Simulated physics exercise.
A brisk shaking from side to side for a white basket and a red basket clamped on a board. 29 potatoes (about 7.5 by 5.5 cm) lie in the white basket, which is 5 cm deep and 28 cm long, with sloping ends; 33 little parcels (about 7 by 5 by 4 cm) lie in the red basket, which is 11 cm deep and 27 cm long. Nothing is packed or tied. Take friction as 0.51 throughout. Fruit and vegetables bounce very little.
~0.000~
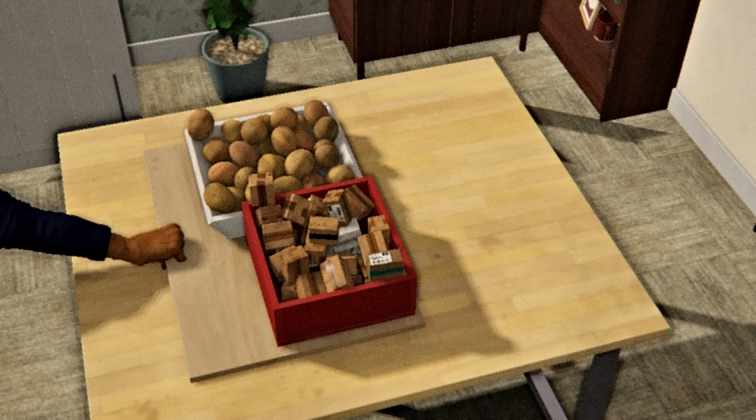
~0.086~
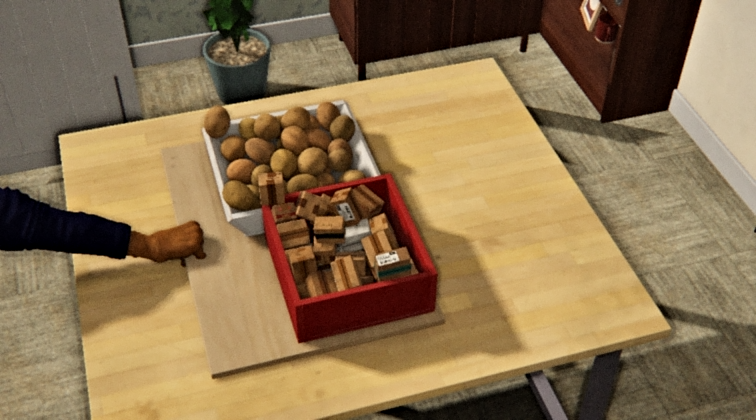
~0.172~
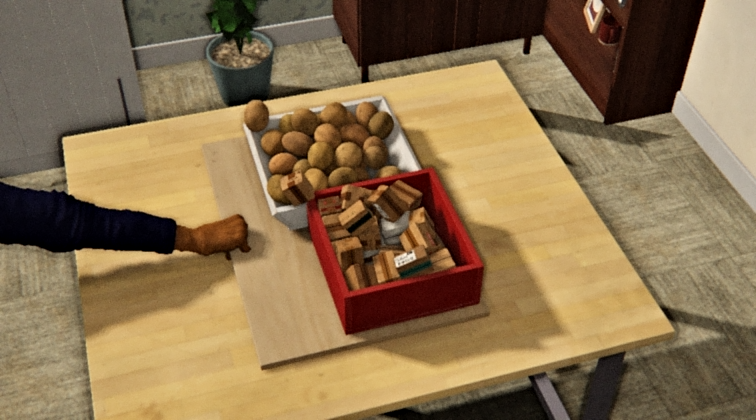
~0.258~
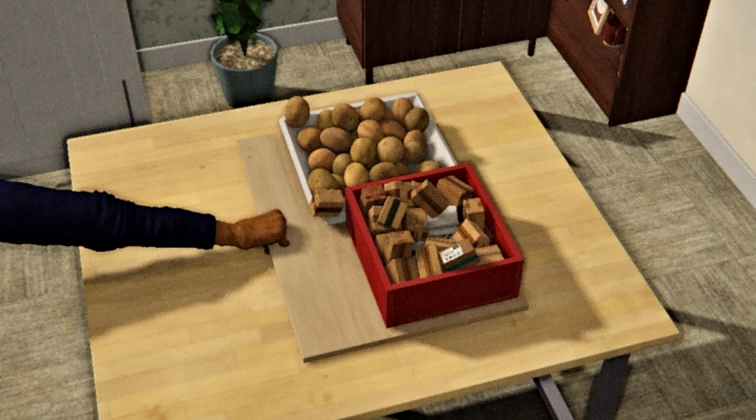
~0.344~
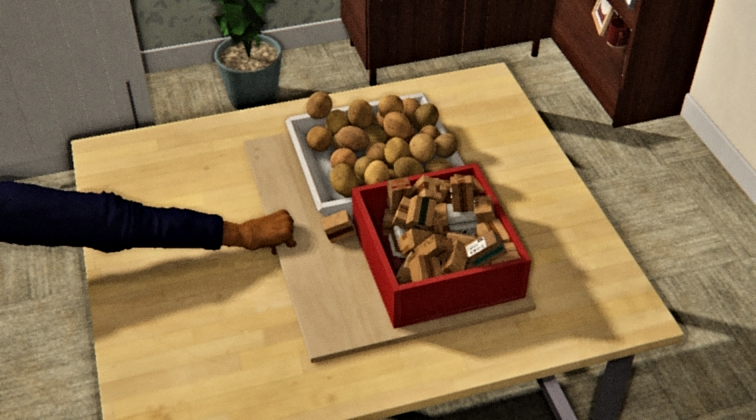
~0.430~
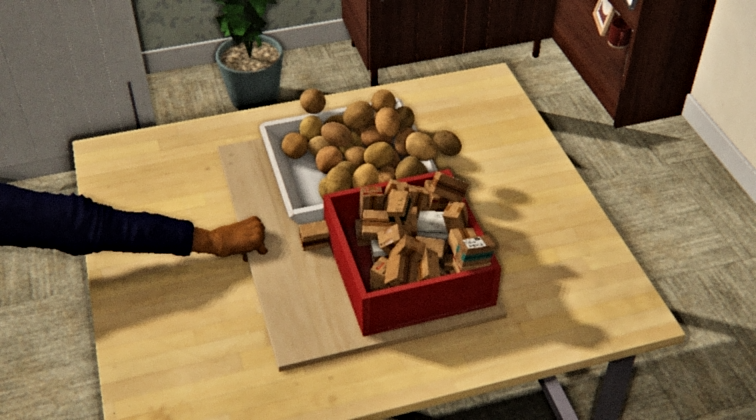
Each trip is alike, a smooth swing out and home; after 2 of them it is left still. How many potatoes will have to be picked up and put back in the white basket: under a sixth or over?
The white basket loses more than a sixth of its potatoes.
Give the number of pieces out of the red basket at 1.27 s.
Out by then, roughly: Red basket 4.
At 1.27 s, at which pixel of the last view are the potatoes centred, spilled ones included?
Around (304, 166).
After 0.64 s, 3 of 29 out of the white basket and 1 of 33 out of the red basket.
After 0.90 s, 6 of 29 out of the white basket and 2 of 33 out of the red basket.
After 1.27 s, 8 of 29 out of the white basket and 4 of 33 out of the red basket.
Final count (at 1.74 s), 10 of 29 out of the white basket and 4 of 33 out of the red basket. Asked share, 10 of 29, 34 per cent.
